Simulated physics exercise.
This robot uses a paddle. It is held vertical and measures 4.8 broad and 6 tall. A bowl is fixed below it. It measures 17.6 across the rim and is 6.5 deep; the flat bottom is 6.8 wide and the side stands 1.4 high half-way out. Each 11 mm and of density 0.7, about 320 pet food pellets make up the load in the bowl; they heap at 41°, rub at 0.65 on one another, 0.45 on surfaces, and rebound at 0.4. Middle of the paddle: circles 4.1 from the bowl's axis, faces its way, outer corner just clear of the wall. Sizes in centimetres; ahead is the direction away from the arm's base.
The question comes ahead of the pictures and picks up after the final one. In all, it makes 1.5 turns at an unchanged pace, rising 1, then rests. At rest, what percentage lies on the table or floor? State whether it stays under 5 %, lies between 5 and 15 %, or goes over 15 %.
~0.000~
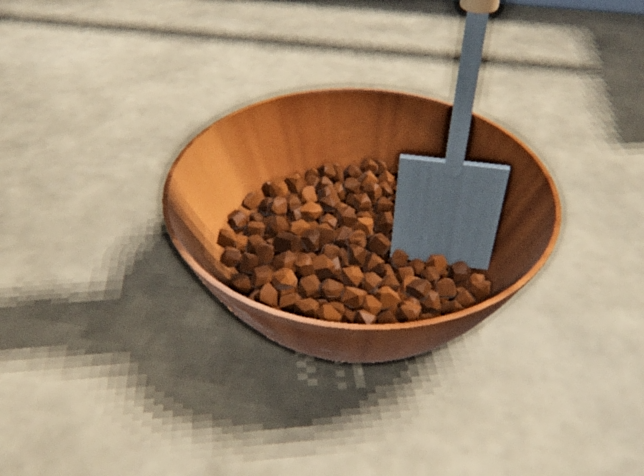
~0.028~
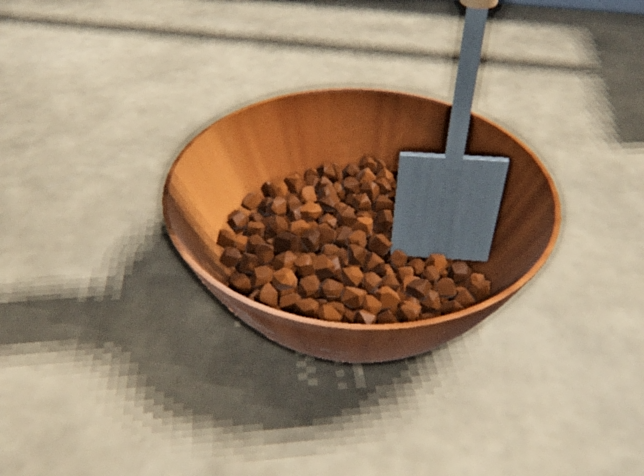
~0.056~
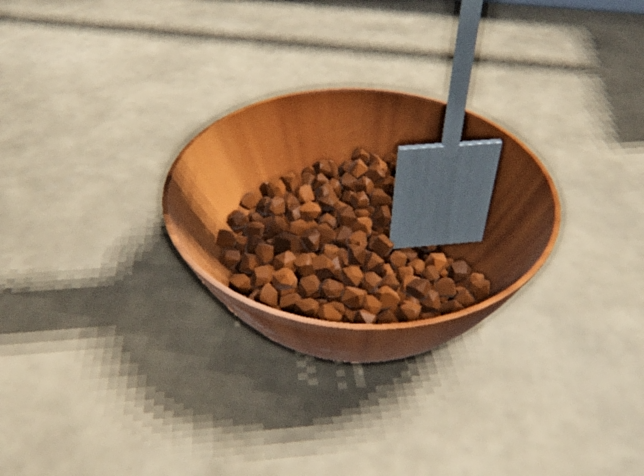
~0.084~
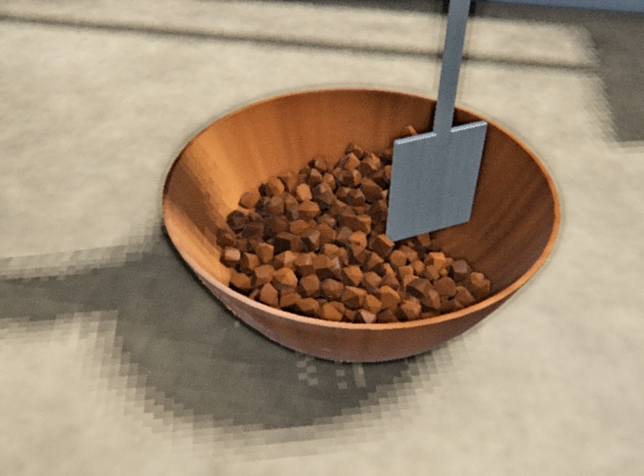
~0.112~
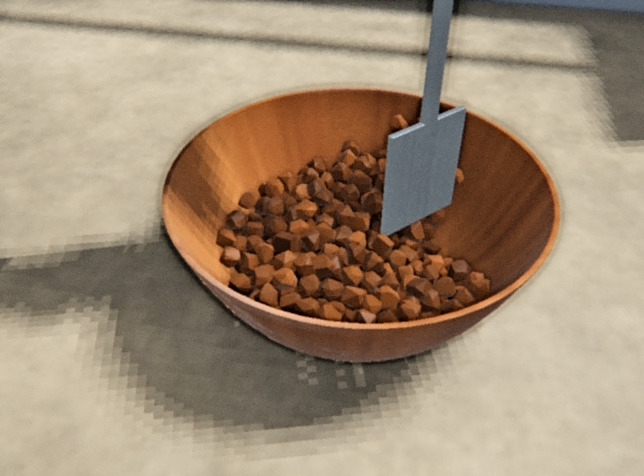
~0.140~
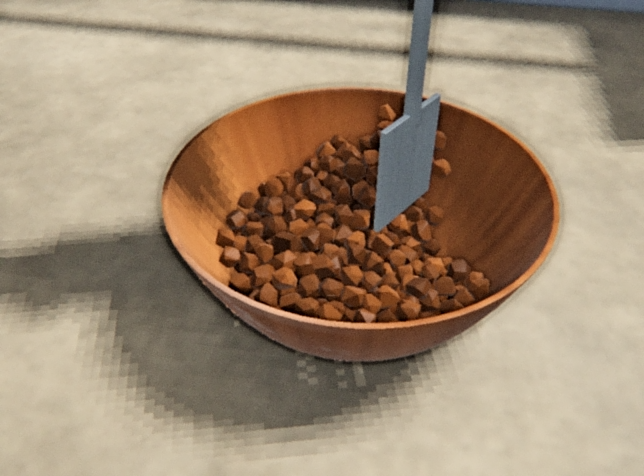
It lies between 5 and 15 %.
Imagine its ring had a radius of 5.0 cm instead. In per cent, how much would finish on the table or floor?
That would make it around 0 percent.
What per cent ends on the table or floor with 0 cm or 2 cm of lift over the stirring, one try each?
Roughly 15 percent, then roughly 10 percent.
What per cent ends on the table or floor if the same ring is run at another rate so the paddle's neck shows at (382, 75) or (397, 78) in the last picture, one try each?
Roughly 25 and 15 percent, in that order.
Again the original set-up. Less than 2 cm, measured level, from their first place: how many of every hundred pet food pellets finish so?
Estimate: 25 per cent.
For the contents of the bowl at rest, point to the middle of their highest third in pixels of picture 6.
The centre is near pixel (265, 240).
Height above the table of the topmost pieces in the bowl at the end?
Height: Roughly 6.5 cm.
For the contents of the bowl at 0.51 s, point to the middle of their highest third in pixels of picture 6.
About (360, 289).
After 0.51 s, 248° round, highest piece 8 above the table; 310 in the bowl, 4 on the table or floor, 5 in flight or on the tool.
After 0.89 s, 76° round, highest piece 8 above the table; 298 in the bowl, 20 on the table or floor, 1 in flight or on the tool.
After 1.27 s, 180° round, highest piece 7 above the table; 292 in the bowl, 27 on the table or floor.
After 1.97 s, 180° round, highest piece 7 above the table; 292 in the bowl, 27 on the table or floor.
In the end, 292 in the bowl, 27 on the table or floor. That is 8 % on the table or floor.
